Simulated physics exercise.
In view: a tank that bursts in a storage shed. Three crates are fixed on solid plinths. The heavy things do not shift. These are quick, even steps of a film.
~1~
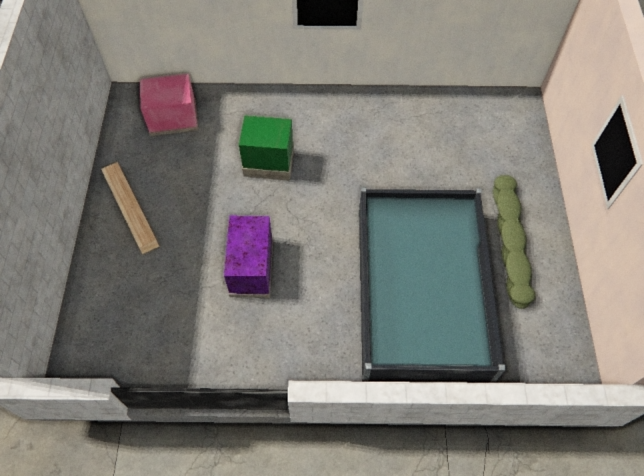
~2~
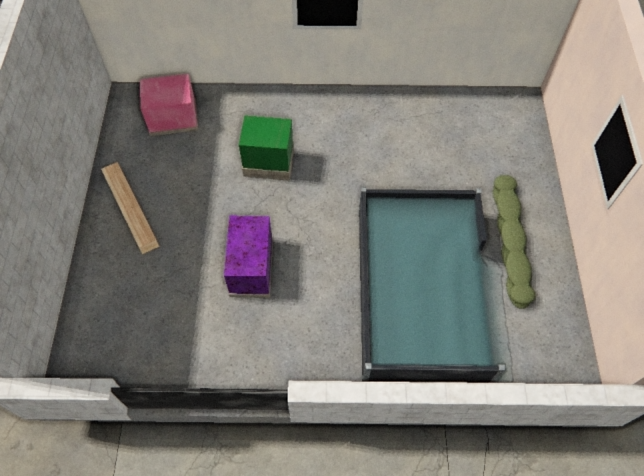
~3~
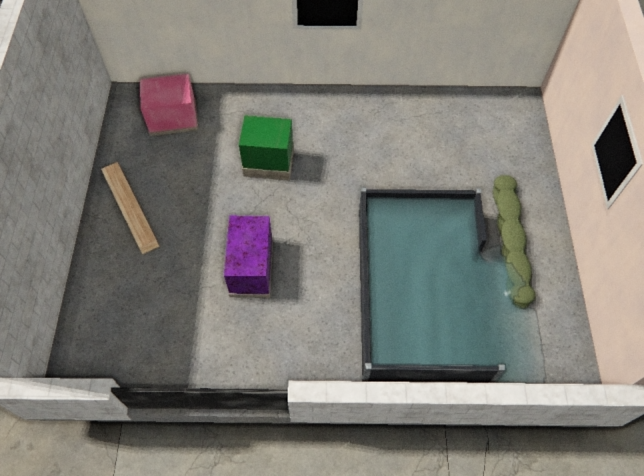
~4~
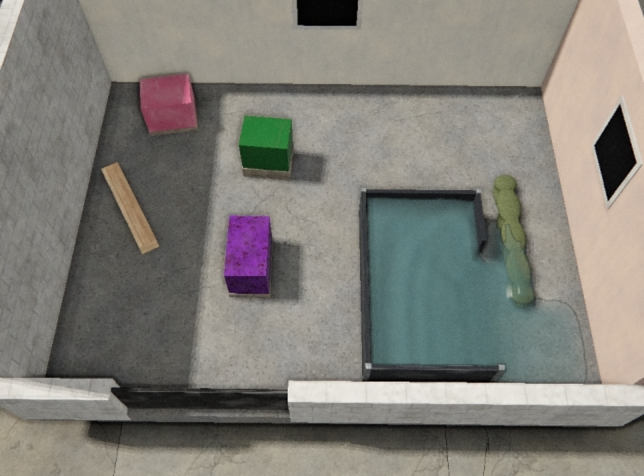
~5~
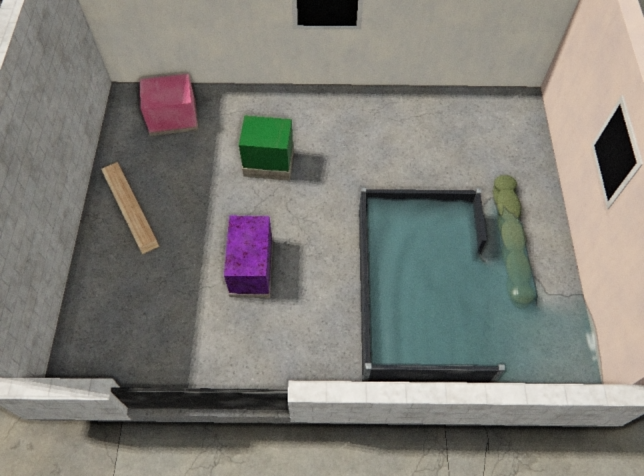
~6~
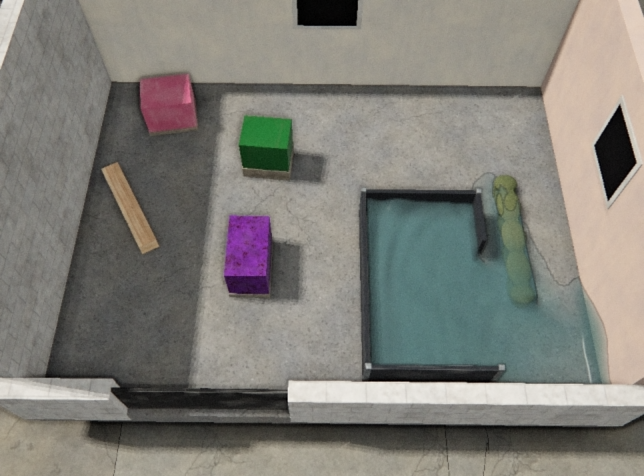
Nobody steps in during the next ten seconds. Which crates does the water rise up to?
The green crate keeps dry; the purple crate keeps dry; the pink crate is soaked.
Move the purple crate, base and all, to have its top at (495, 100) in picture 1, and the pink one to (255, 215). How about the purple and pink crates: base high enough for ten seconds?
In short: Purple crate gets wet; pink crate escapes it.
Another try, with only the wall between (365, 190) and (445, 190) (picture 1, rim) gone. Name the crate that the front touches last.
Last comes the purple one.
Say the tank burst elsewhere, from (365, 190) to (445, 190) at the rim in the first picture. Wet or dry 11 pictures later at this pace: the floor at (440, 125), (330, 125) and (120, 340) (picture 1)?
In turn: Wet, awash, not flooded.
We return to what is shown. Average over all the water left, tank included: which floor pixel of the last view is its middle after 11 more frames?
I would point to (482, 296).
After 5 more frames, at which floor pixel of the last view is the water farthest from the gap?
Roughly at (457, 107).
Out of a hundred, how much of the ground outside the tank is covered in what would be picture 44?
Near 65 in a hundred.
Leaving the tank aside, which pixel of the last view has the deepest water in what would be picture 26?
At about (534, 99).
A moment on, water covers 15 % of the floor; the green crate not reached, the purple crate not reached, the pink crate not reached.
Next, water covers 25 % of the floor; the green crate not reached, the purple crate not reached, the pink crate not reached.
Then, water covers 40 % of the floor; the green crate not reached, the purple crate not reached, the pink crate not reached.
Later, water covers 65 % of the floor; the green crate water round its plinth, the purple crate water round its plinth, the pink crate water round its plinth.
In the end, water covers 95 % of the floor; the green crate stayed above the water, the purple crate stayed above the water, the pink crate was topped.
